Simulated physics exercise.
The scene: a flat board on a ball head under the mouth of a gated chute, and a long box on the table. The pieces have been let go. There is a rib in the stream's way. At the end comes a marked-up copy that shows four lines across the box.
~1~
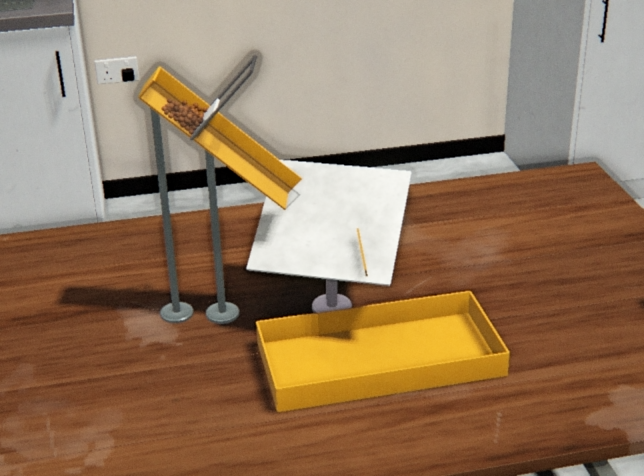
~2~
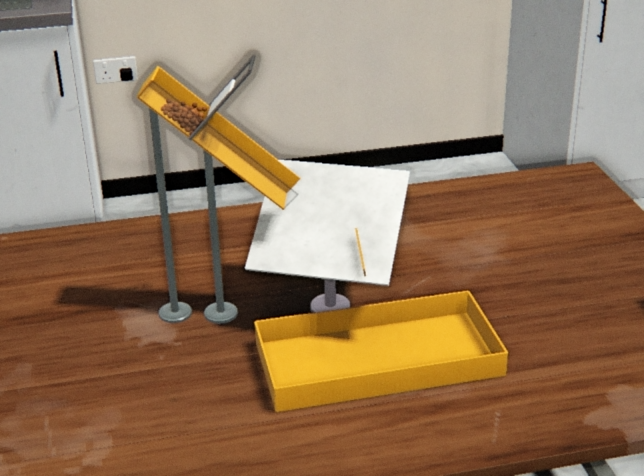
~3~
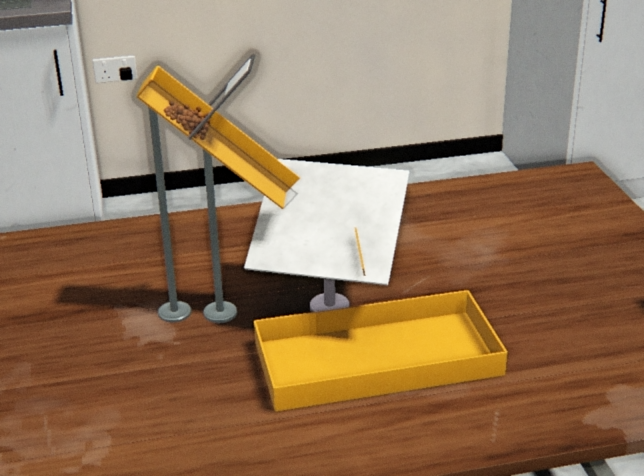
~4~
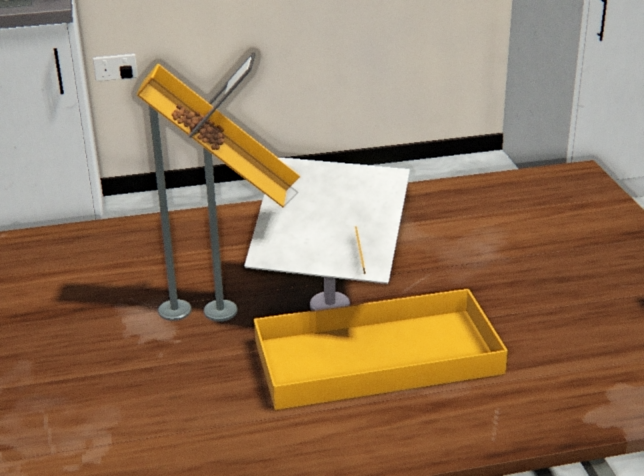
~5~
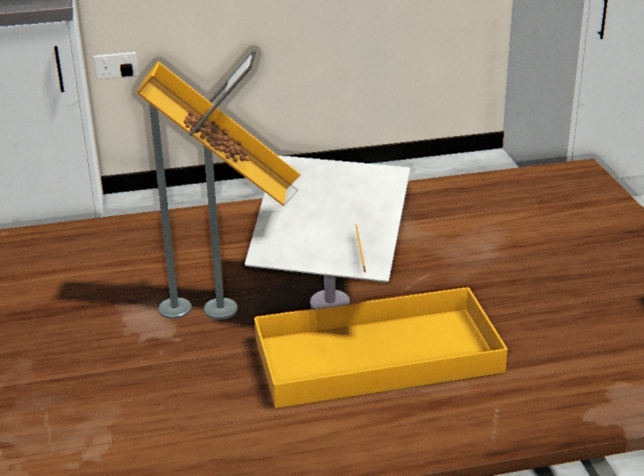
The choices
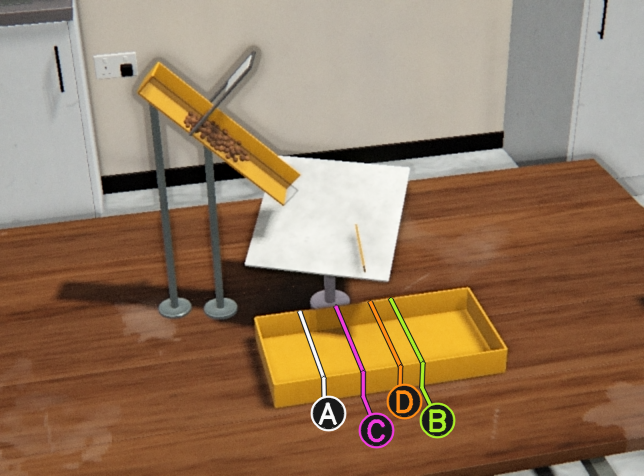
A wooden table in a pale room with white cupboards is seen from slightly above. A yellow chute on two grey posts slopes down to the right at upper left, holding small brown balls behind a grey gate, above a tilted white board with a thin tan rib and an open, empty yellow box in front. The gate swings slightly and the balls slide partway down the chute, spreading out, while the view barely shifts.
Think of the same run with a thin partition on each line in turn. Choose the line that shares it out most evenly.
Choose C.
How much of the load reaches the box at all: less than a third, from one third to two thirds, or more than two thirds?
It is more than two thirds.
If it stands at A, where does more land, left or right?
More lands on the right.
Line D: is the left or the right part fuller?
Left.
On the marked copy, line A crosses the front rim at (323, 377); line B crosses the front rim at (422, 362); line C crosses the front rim at (363, 371); line D crosses the front rim at (400, 365).
With A, of what is caught, a stray few on the left of the divider, nearly all on the right.
With B, of what is caught, nearly all on the left of the divider, a stray few on the right.
With C, of what is caught, about half on the left of the divider, about half on the right.
With D, of what is caught, nearly all on the left of the divider, a small part on the right.
